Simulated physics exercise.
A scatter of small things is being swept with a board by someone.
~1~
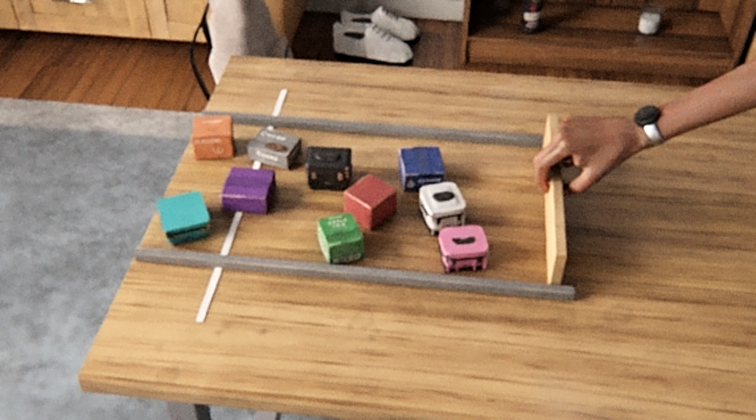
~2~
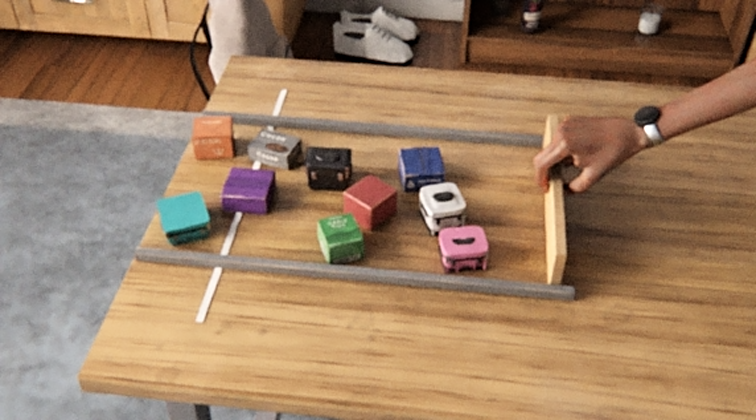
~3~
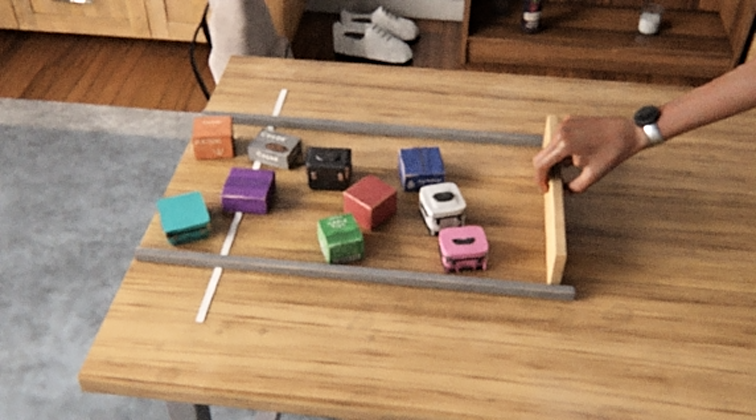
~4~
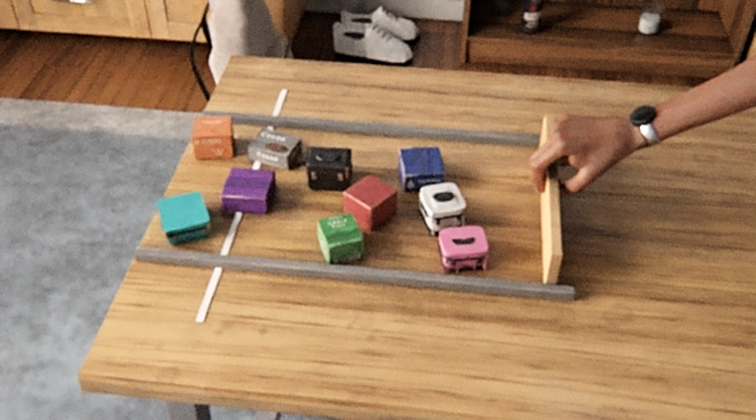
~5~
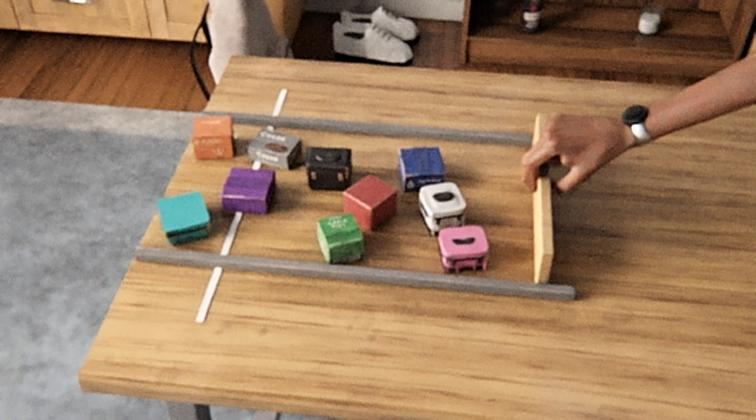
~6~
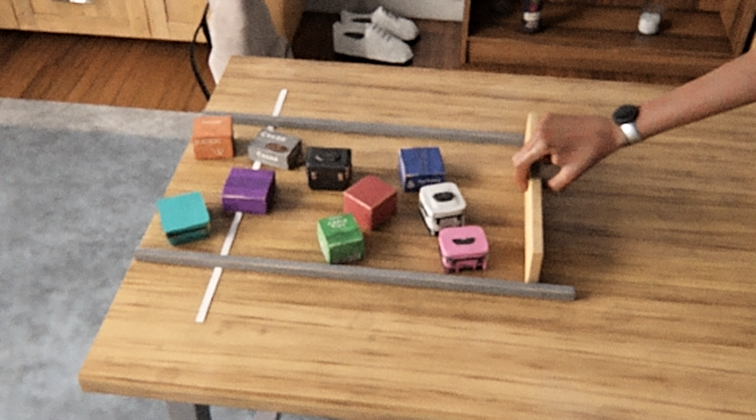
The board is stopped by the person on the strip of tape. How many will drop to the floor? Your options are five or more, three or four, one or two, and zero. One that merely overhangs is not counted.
My pick is three or four.
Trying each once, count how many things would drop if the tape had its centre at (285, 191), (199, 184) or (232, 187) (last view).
In that order 0, 7 and 3.
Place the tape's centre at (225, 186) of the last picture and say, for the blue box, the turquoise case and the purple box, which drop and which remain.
Going in order, the blue box keeps its spot, then the turquoise case goes off the edge, then the purple box goes off the edge.
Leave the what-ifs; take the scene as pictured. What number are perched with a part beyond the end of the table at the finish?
Counting them gives 1.
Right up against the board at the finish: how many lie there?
The count is 3.
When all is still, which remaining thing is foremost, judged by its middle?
Looks like the black case to me.
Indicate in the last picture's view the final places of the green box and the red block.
You'll see the green box at (170, 223), with the red block at (188, 193).
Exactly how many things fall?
Count of fallen: 3.
A little later, none off yet; orange box at rest near (214, 138); turquoise case at rest near (184, 219); purple box at rest near (249, 191).
When it is over, the number that fall off is three or four; down, purple box, turquoise case and orange box.
